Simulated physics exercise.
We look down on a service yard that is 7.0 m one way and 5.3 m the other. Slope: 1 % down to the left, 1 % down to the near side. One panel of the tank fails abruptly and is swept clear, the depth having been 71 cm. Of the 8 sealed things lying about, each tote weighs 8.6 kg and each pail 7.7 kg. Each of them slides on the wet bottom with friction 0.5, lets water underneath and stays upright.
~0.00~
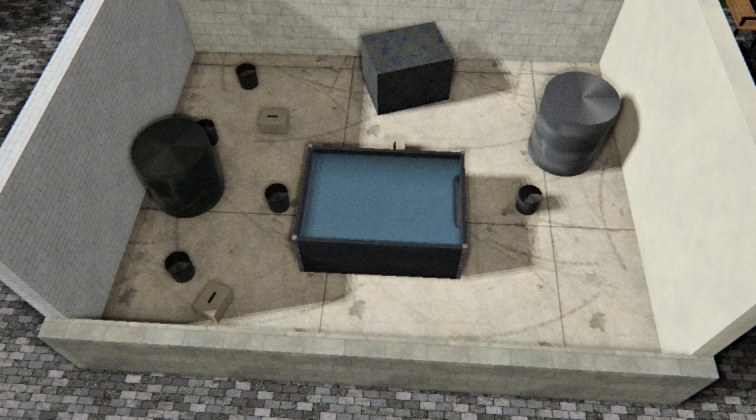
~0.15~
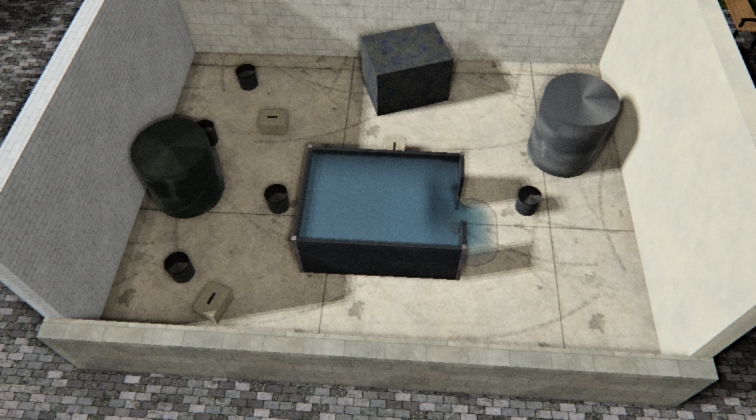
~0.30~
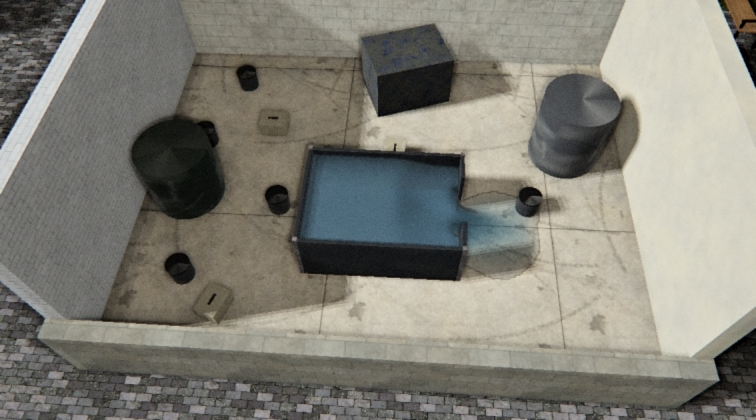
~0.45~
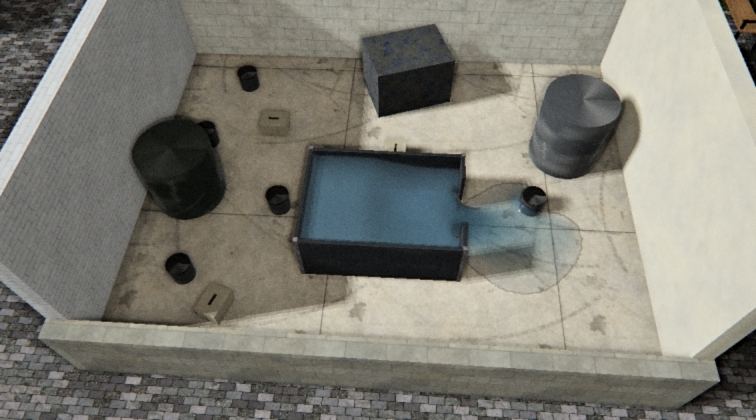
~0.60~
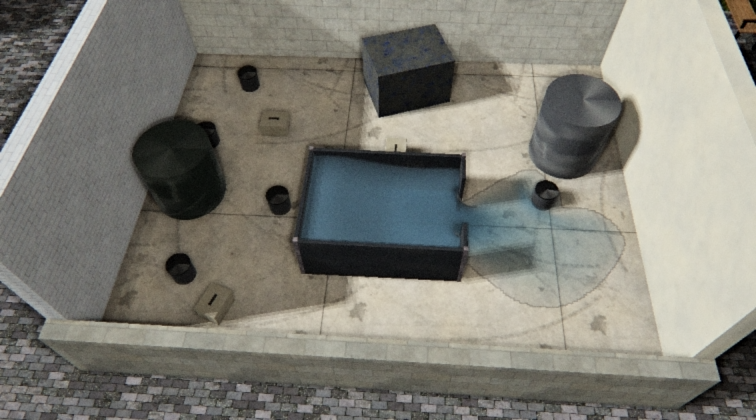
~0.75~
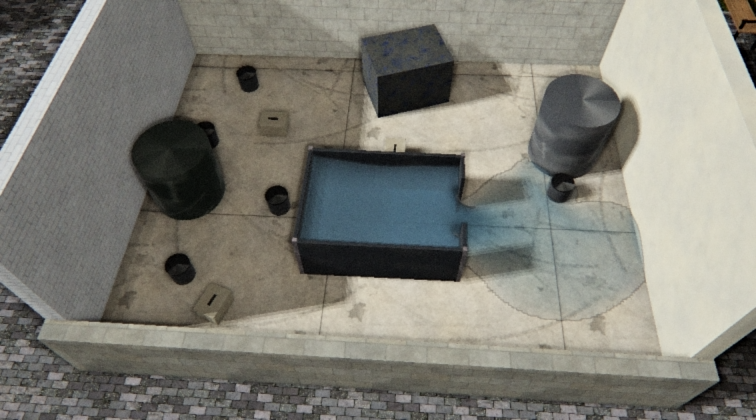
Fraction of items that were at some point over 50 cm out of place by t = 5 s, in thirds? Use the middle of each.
Less than a third.
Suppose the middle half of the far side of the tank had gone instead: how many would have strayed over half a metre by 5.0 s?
The answer would then be 3.
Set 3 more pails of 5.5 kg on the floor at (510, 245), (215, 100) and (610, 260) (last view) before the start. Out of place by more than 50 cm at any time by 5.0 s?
In turn: Over, less, over.
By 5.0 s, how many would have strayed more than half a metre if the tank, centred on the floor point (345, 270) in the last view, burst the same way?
1.
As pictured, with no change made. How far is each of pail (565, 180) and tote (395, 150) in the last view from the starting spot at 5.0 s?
250 cm, then 0 cm.
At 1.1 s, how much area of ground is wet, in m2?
9.0 m2.
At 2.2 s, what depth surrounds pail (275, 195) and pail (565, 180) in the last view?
First roughly 0 cm, second roughly 11 cm.
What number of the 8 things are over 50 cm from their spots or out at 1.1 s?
1.
After 1.1 s 1 of 8 are over 50 cm from their spots; 0 afloat.
After 2.2 s 1 of 8 are over 50 cm from their spots; 0 afloat.
After 3.5 s 1 of 8 are over 50 cm from their spots; 0 afloat.
After 5.0 s 2 of 8 are over 50 cm from their spots, and 2 have been at some point; 0 afloat.
